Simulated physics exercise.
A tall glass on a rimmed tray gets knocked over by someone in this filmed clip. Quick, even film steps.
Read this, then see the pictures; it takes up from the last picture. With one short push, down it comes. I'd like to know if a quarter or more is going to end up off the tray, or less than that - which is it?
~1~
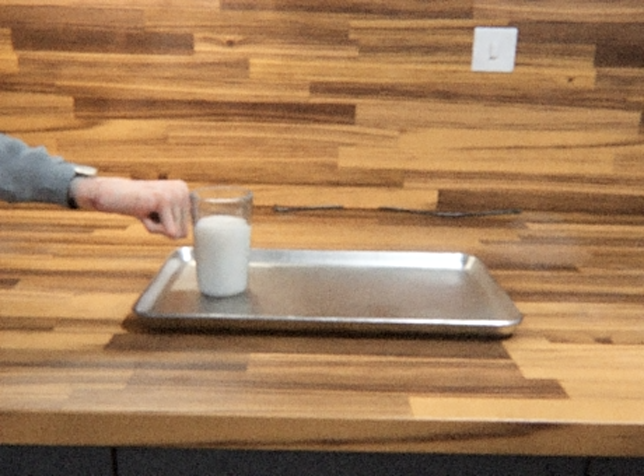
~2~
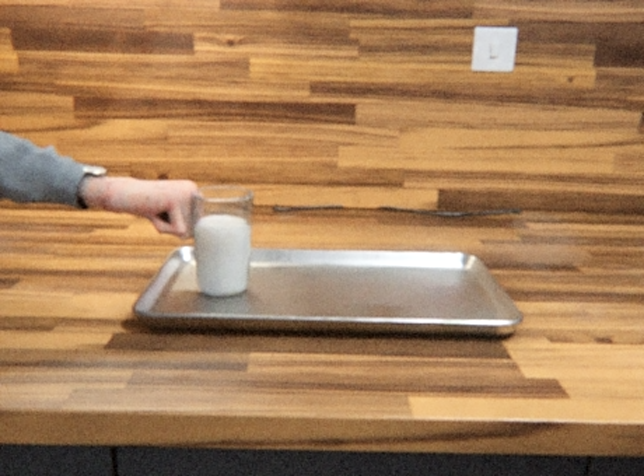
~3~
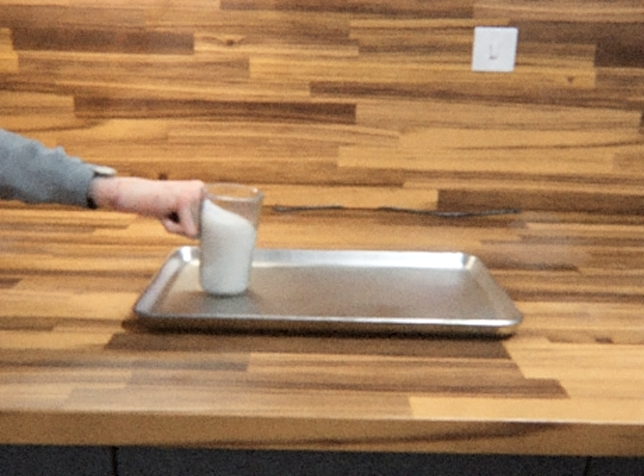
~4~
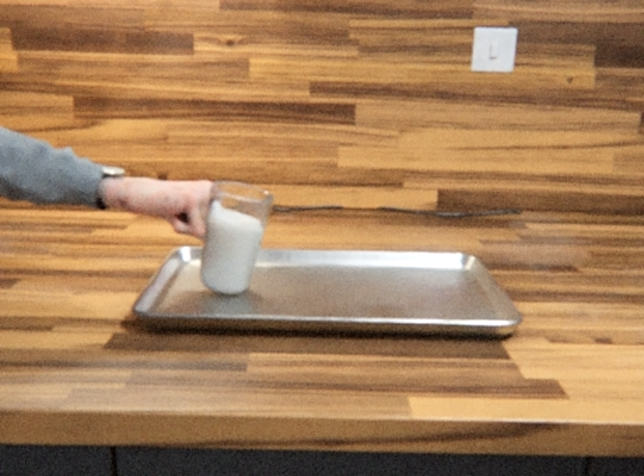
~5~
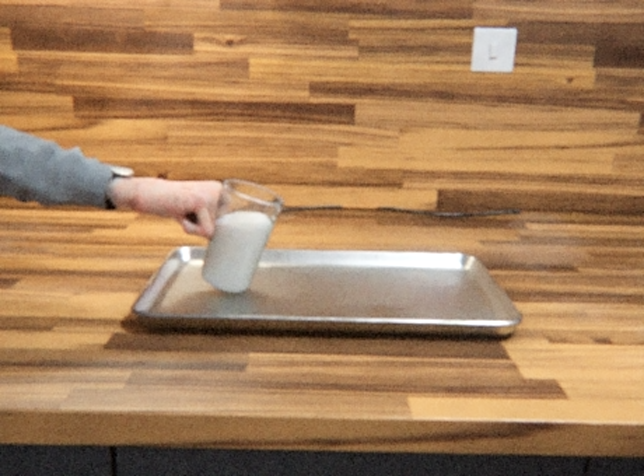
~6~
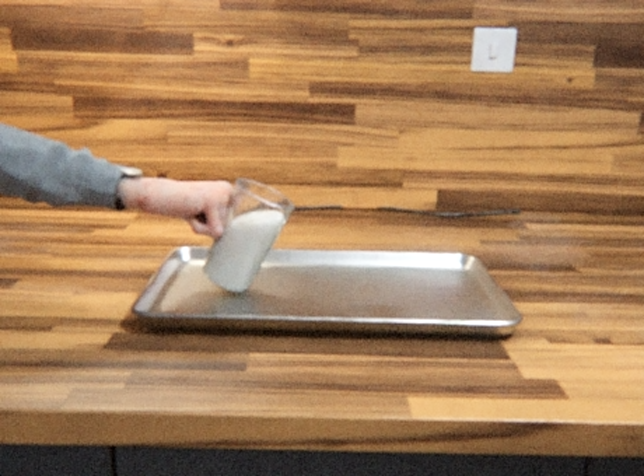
Over a quarter flows away.
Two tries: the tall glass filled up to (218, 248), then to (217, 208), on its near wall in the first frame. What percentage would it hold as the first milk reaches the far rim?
About 55 % for the first fill, about 50 % for the second.
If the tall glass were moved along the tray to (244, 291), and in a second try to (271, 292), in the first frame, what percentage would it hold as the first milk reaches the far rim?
It would be close to 70 per cent the first time and close to 65 per cent the second time.
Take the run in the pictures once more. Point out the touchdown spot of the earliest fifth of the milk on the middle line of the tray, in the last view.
Around (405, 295).
A moment on, the tall glass is falling and 100 per cent is in the glass, 0 on the tray and 0 above or beyond its rim.
Next, the tall glass lies on its side and 87 per cent is in the glass, 4 on the tray and 9 above or beyond its rim.
Then the tall glass lies on its side and 50 per cent is in the glass, 42 on the tray and 8 above or beyond its rim.
Later the tall glass lies on its side and 25 per cent is in the glass, 41 on the tray and 34 above or beyond its rim.
In the end 66 per cent is held by tray and glass, 34 is off the tray.
